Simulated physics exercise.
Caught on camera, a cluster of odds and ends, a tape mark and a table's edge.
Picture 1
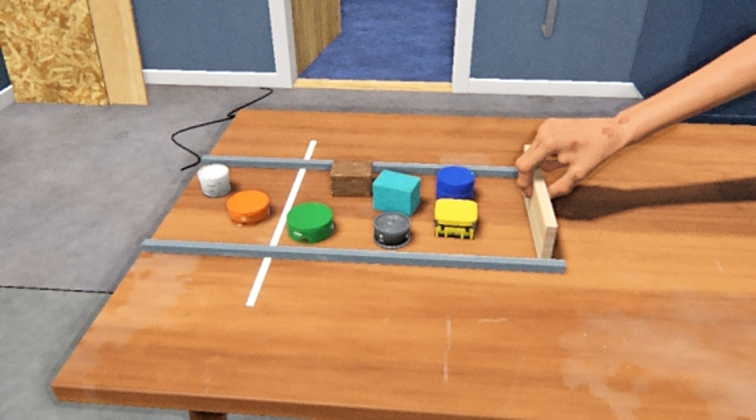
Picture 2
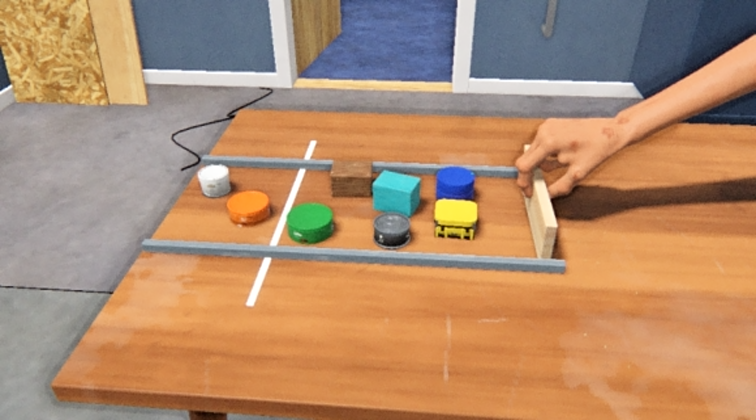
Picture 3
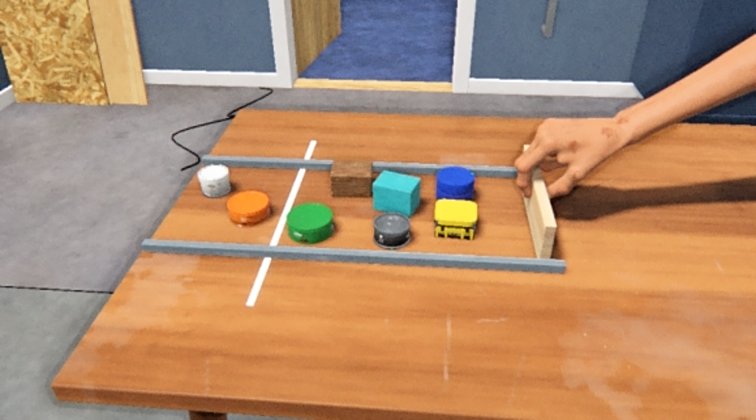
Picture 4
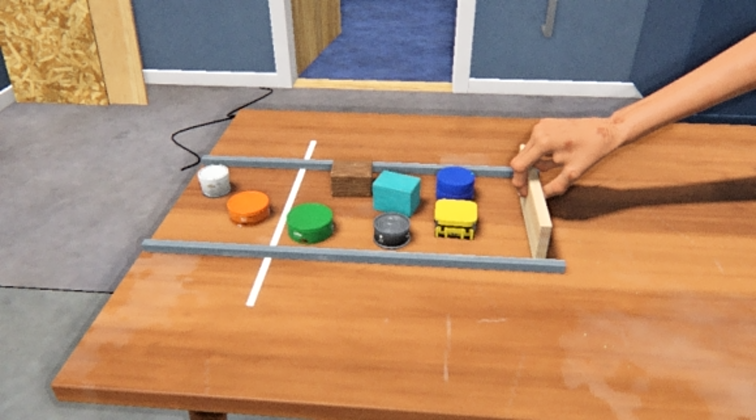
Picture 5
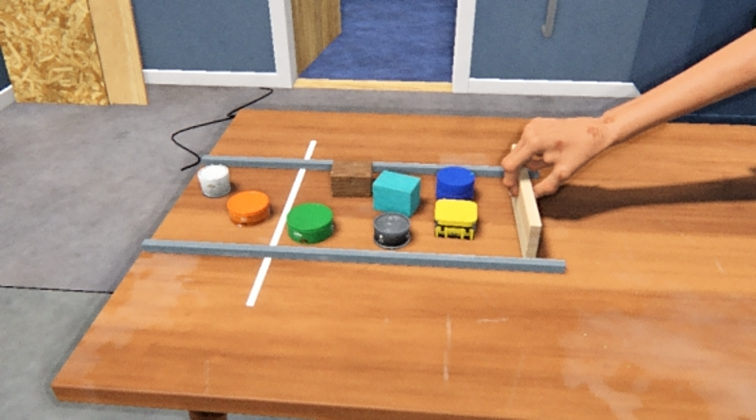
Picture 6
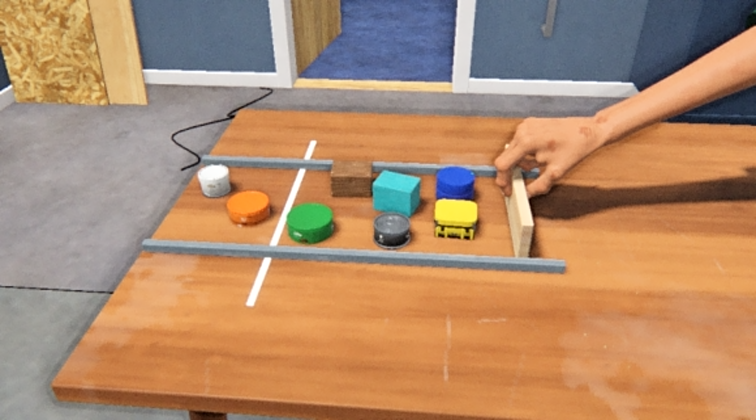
On a wooden table in a blue-walled room, seen from above at an angle by a still camera, two grey rails run across the top. Between them sit a white tin and an orange tub left of a white tape line, a green tub near it, and brown, turquoise, black, blue and yellow items to the right. A hand slides an upright wooden board slightly left, touching none of them.
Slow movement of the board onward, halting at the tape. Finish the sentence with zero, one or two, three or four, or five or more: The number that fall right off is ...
The number that fall right off is zero.
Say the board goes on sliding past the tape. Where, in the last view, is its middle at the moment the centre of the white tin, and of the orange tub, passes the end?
I'd put it close to (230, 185), and close to (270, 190) for the other one.
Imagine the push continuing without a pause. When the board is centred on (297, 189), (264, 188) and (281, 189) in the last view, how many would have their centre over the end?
Respectively 0, 1 and 0.
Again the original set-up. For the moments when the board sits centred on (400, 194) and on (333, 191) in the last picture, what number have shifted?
By the first moment it's 6, by the second it's 7.
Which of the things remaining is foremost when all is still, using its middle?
Result - foremost is the orange tub.
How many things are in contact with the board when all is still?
Total: 3.
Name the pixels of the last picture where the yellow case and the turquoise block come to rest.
They end up close to (261, 219) and (264, 192).
Soon after, none off yet; white tin at rest near (215, 181); orange tub at rest near (249, 209); green tub at rest near (310, 224).
At rest, the number that fall off is zero.
